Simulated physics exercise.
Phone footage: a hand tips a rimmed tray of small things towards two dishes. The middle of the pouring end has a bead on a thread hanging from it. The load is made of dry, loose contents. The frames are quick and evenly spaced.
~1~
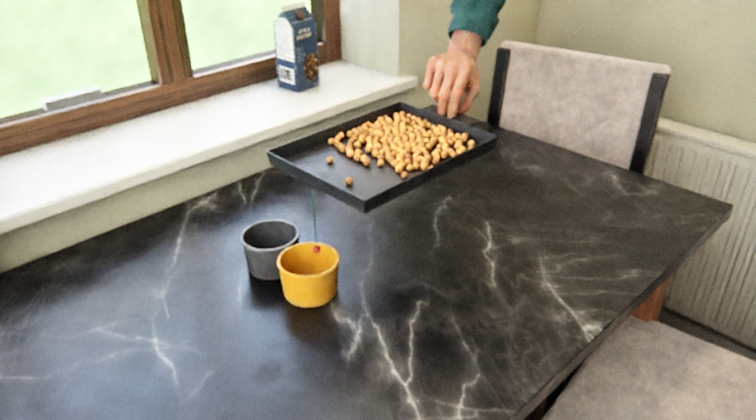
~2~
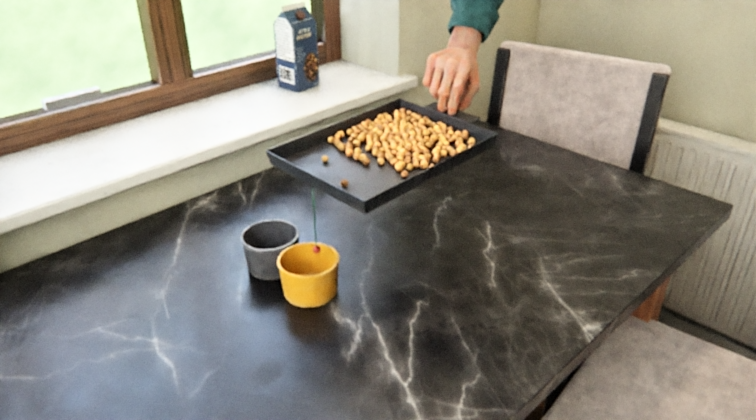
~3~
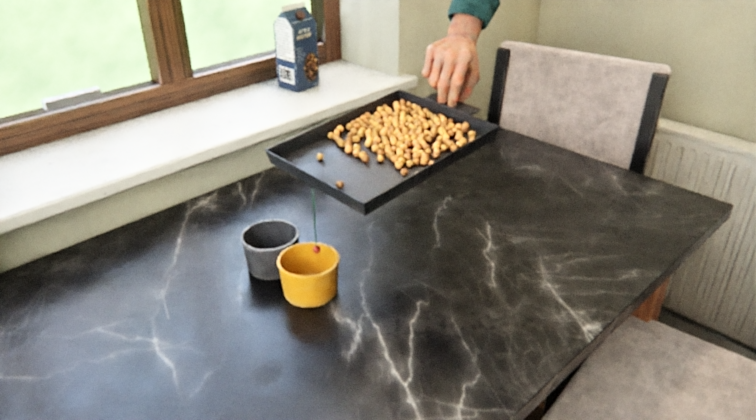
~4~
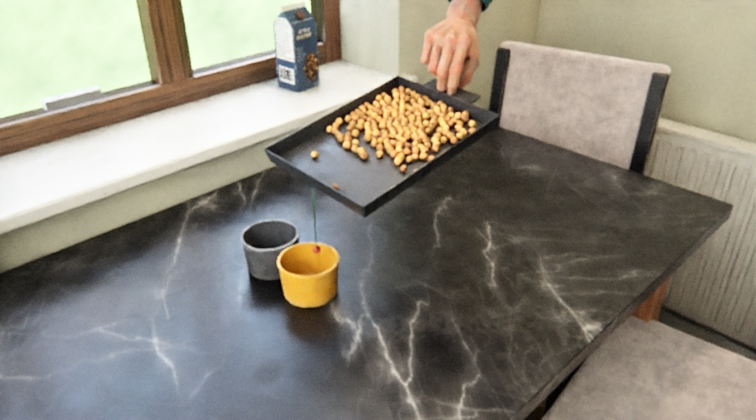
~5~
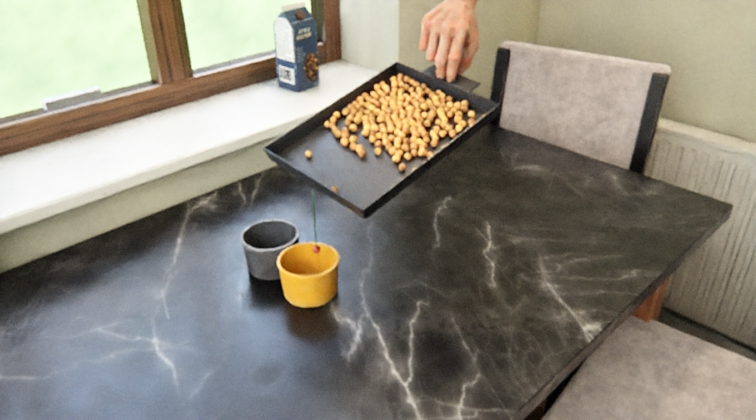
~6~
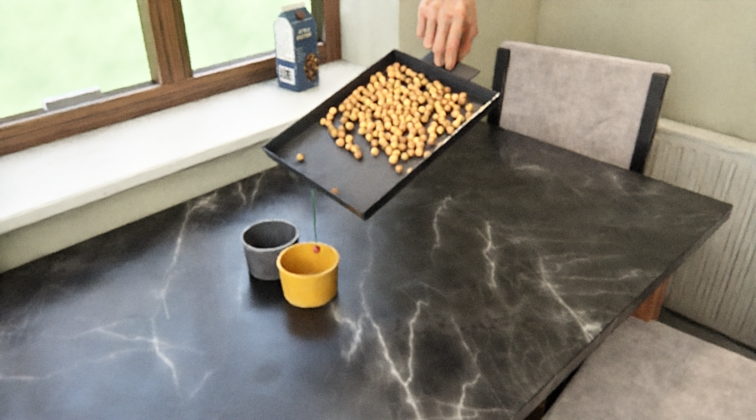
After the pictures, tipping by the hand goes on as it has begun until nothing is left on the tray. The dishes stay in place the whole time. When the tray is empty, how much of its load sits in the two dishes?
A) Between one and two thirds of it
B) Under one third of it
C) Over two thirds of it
Under one third of it.
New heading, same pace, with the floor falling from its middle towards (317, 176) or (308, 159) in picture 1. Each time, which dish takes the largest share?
Respectively, the one at left and the one at left.
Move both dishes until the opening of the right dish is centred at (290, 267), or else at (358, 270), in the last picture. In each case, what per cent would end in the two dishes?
The first try gives 0 per cent, the second 0 per cent.
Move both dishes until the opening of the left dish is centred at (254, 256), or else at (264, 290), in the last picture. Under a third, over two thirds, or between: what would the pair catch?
First attempt: Less than a third; second attempt: Below one third.
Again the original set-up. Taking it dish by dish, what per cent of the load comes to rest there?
Count per hundred - left dish ~ 0, right dish ~ 0.
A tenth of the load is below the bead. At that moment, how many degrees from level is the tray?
Roughly 60 degrees of turn.
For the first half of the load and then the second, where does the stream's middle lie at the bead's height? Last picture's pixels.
Around (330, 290) first; around (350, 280) second.
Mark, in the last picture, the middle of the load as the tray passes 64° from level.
The load is centred near (343, 212).
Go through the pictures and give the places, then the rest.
Corners of the pouring end (270, 151) and (365, 198), level; middle of the load (405, 142), round wooden beads; left dish (249, 258); right dish (286, 284); bead on its thread (317, 250), in the first frame.
Corners of the pouring end (270, 150) and (364, 199), level; middle of the load (405, 140), in the second frame.
Corners of the pouring end (269, 150) and (364, 201), tipped barely, lowest at the right corner; middle of the load (405, 134), in the third frame.
Corners of the pouring end (268, 148) and (364, 204), tipped a little, lowest at the right corner; middle of the load (404, 125), in the fourth frame.
Corners of the pouring end (267, 147) and (363, 207), tipped clearly, lowest at the right corner; middle of the load (403, 118), about a tenth on the move, in the fifth frame.
Corners of the pouring end (266, 146) and (363, 209), tipped clearly, lowest at the right corner; middle of the load (400, 113), almost all on the move; left dish (249, 258); right dish (286, 284), in the sixth frame.
Just after the last frame, tray tipped steeply; roughly two thirds on the tray; roughly a quarter outside both; roughly a quarter in the air.
A moment on, tray tipped past a quarter turn; about a tenth on the tray; just a few in the right dish; the larger part outside both; about a tenth in the air.
Further on, tray tipped past a quarter turn; just a few in the right dish; almost all outside both.
When it is over, tray tipped past a quarter turn; just a few in the right dish; not one in the left dish; almost all outside both.
